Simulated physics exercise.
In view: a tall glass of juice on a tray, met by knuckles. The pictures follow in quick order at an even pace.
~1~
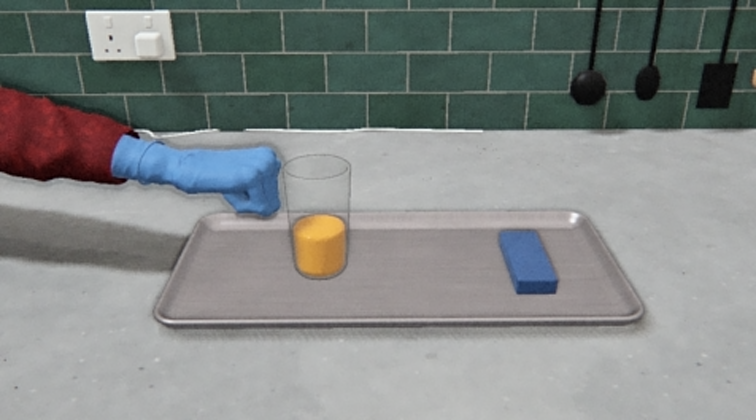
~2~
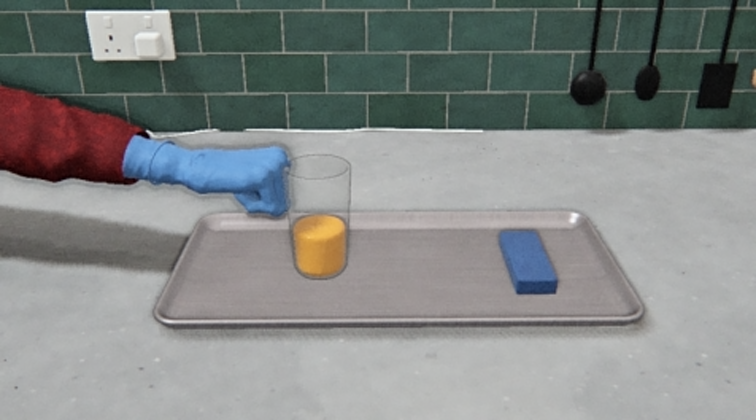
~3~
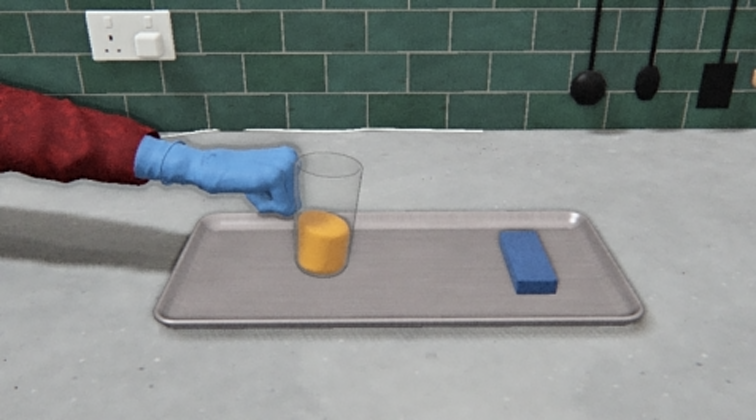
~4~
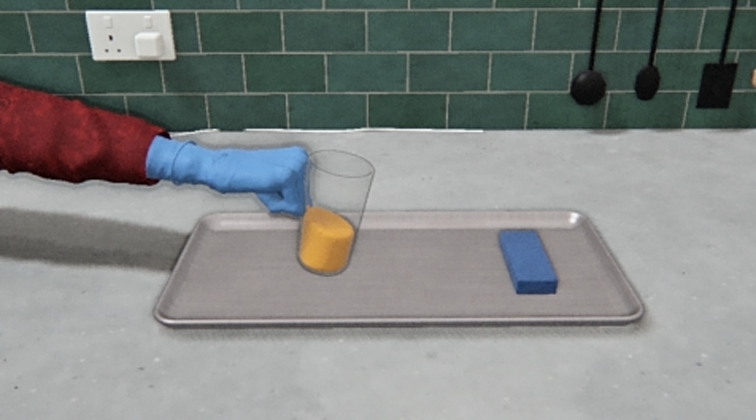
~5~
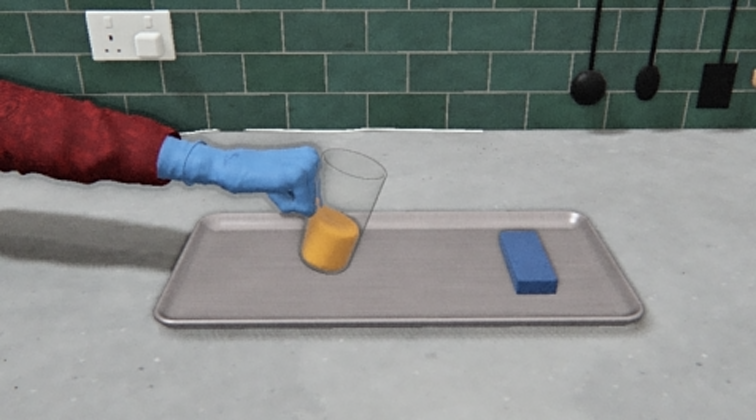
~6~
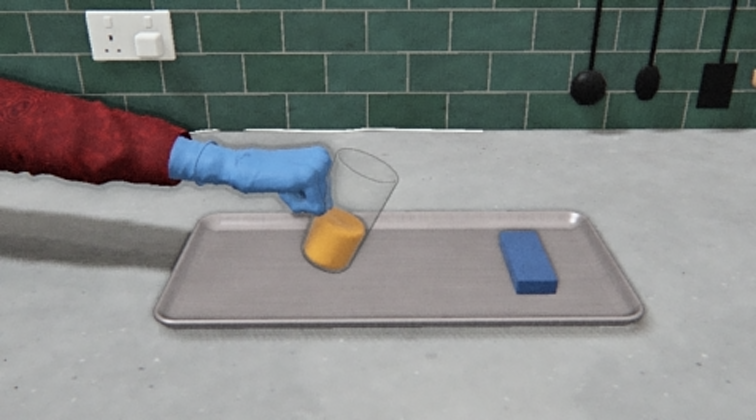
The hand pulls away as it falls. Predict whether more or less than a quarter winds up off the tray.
Tray loses under a quarter.
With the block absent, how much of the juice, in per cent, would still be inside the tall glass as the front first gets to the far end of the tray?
About 60 percent.
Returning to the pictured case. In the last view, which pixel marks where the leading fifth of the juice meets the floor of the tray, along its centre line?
It lands around (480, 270).
A moment on, the tall glass lies on its side and 100 per cent is in the glass, 0 on the tray and 0 above or beyond its rim.
Next, the tall glass lies on its side and 76 per cent is in the glass, 19 on the tray and 5 above or beyond its rim.
Then the tall glass lies on its side and 36 per cent is in the glass, 42 on the tray and 22 above or beyond its rim.
Later the tall glass lies on its side and 21 per cent is in the glass, 68 on the tray and 11 above or beyond its rim.
Finally, 89 per cent is held by tray and glass, 11 is off the tray.
